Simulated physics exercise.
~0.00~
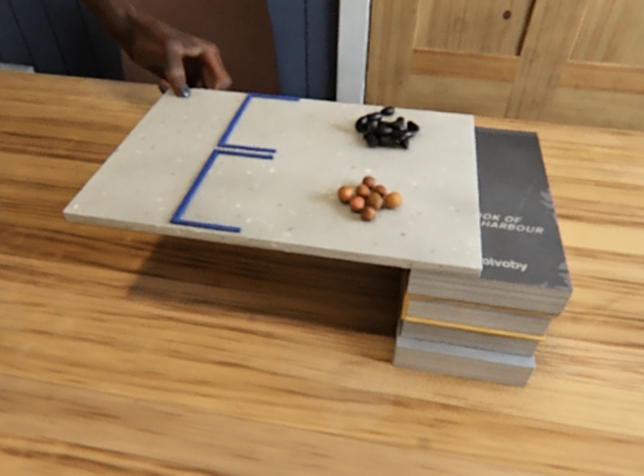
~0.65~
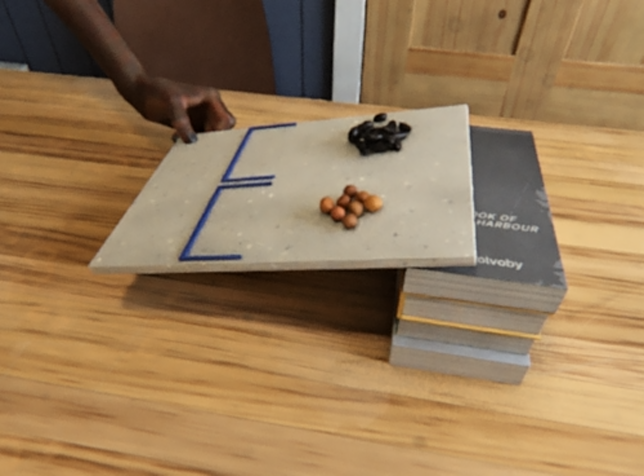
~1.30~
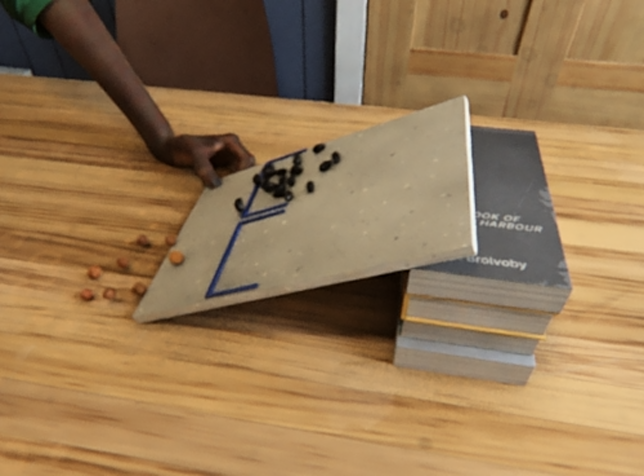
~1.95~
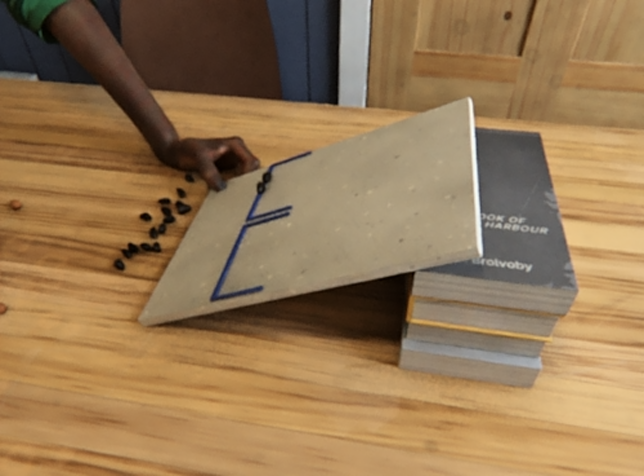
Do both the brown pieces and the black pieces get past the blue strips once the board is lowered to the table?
Yes, both groups get past the strips. All of the brown pieces go over and roll away to the left, and most of the black ones end up on the table, with just a few left by their strip.
On a wooden table, seen from slightly above, a pale speckled board rests at its right end on a stack of books with a dark cover. Round brown pieces sit near its front and shiny black ones behind them, with blue strips further left. A hand at the far left corner lowers that end, and at first both groups stay bunched. As the slope steepens, the brown pieces run left past the strip onto the table while the black ones slide down. Finally most black pieces lie on the table, a few remain by their strip, and the brown ones have rolled far left.
